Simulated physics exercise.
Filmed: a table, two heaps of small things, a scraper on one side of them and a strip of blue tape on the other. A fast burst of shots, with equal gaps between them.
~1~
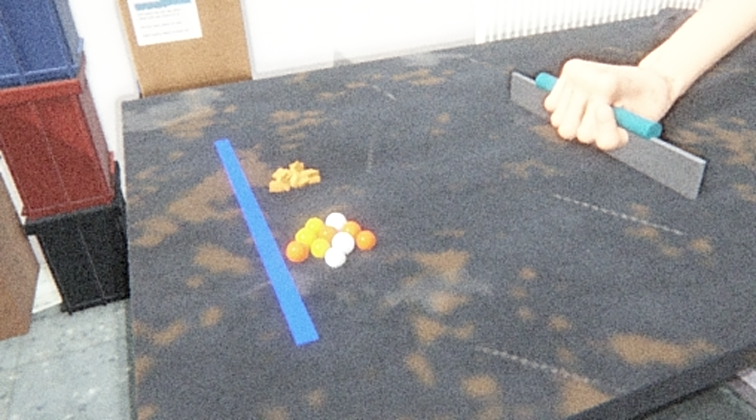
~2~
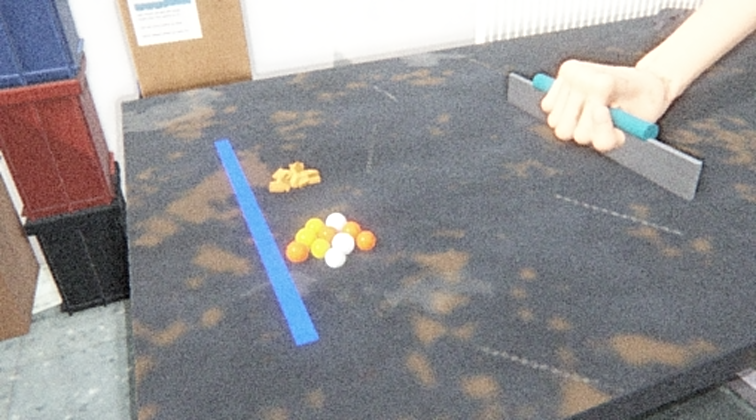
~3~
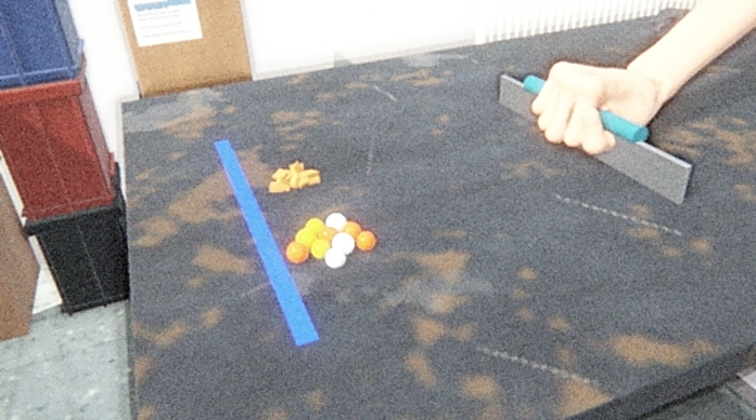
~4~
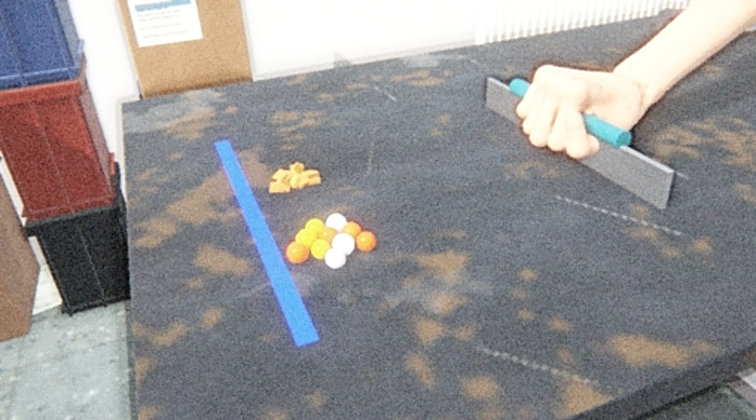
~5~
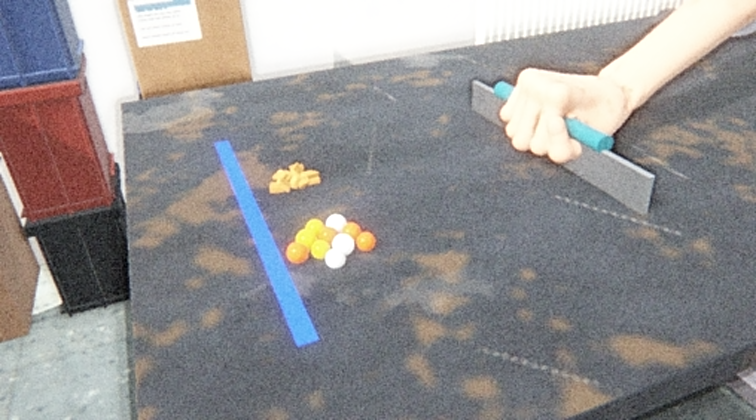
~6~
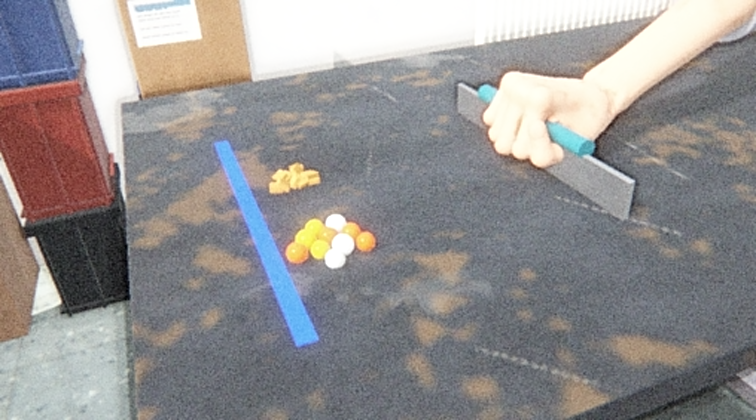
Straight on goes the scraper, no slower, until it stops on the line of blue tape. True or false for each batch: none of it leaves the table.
Front batch: False. Back batch: True.
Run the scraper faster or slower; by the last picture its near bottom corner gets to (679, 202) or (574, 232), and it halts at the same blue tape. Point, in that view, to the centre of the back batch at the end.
The middle settles at (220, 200) the first time and at (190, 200) the second time.
Then, 0.45 s past the last view, scraper still moving, near (389, 153); front batch all on the table, its front near (298, 253); back batch all on the table, its front near (276, 188).
Then, 0.91 s past the last view, scraper stopped at the blue tape; front batch all on the table, its front near (185, 272); back batch all on the table, its front near (191, 205).
Then, 1.19 s past the last view, scraper stopped at the blue tape; front batch about a third over the edge; back batch all on the table, its front near (188, 206).
Finally, scraper stopped at the blue tape; front batch all over the edge; back batch all on the table, its front near (188, 206).
